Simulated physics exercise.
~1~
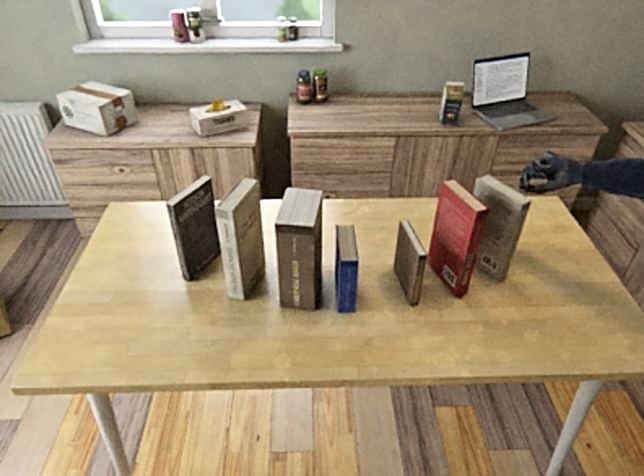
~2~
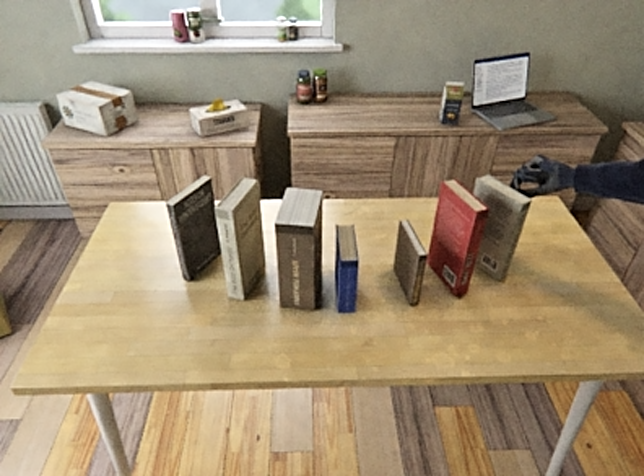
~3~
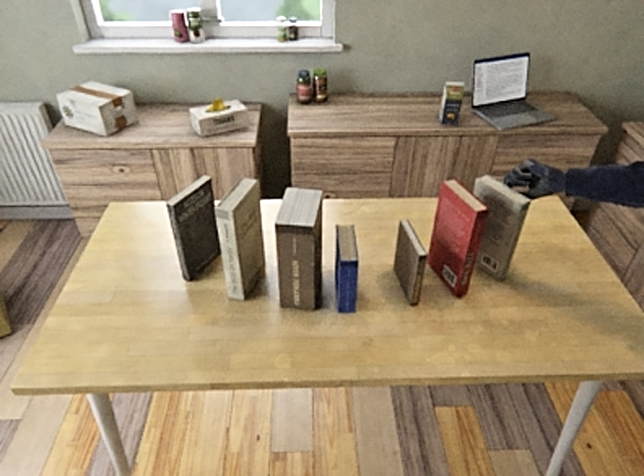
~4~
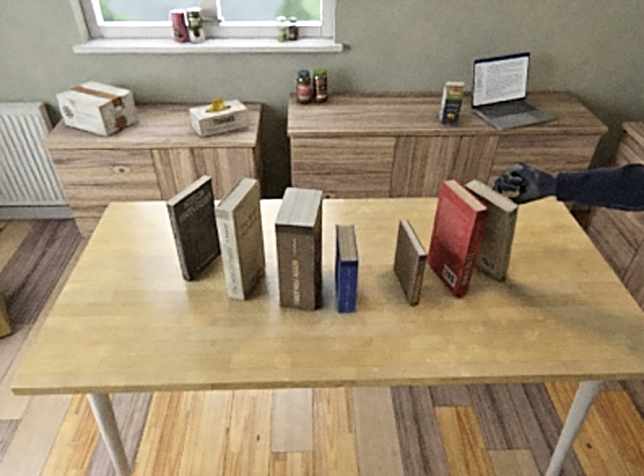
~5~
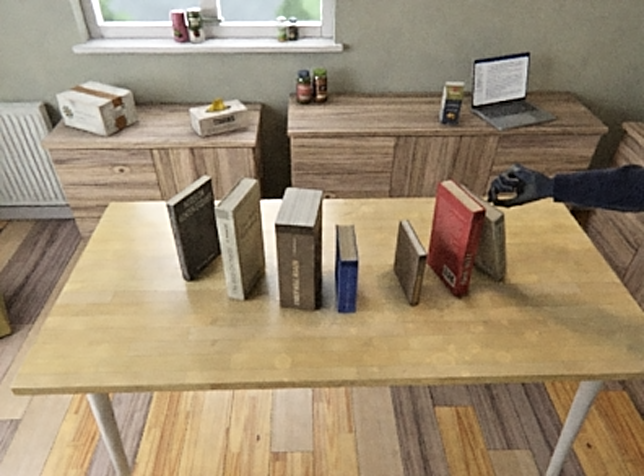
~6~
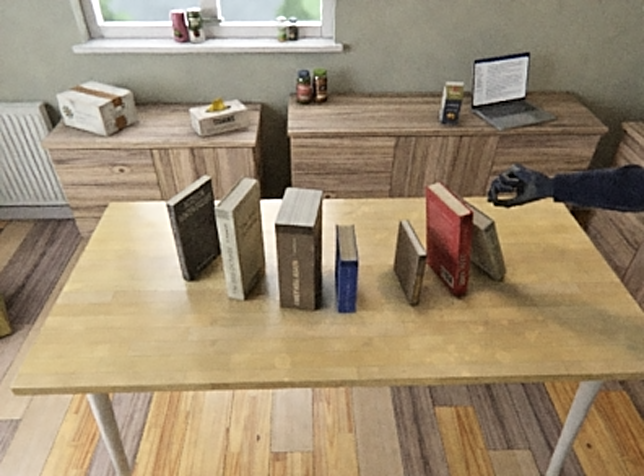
On a wooden table, a gloved hand pushes the rightmost standing book against the red one, which leans left.
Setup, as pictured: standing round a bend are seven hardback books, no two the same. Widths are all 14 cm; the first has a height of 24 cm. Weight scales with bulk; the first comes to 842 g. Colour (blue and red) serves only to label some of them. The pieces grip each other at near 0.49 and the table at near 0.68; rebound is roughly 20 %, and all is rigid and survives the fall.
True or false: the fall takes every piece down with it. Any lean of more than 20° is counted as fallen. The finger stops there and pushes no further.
False, not every piece goes over.
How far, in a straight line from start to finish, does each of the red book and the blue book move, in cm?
The red one ends 20 cm from its start and the blue one 0 cm.
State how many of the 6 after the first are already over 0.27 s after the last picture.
At that moment the count is 2.
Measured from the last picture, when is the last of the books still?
1.0 s, give or take.
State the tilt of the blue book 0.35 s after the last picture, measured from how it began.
Tilt: Approx. 10°.
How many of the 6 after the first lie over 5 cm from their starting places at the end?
2.
Then, 0.09 s after the last picture, none of the 6 other books over, 1 disturbed; red book leaning 19°.
Then, 0.19 s after the last picture, 1 of the 6 other books over; red book leaning 39°.
Then, 0.27 s after the last picture, 2 of the 6 other books over; red book leaning 63°; blue book leaning 4°.
Then, 0.35 s after the last picture, 2 of the 6 other books over; red book lying flat; blue book leaning 9°.
At rest, 2 of the 6 other books over; red book lying flat; blue book shifted 20 mm. Four left standing. As the last picture would show them, middles, red book near (401, 274), blue book near (338, 268).
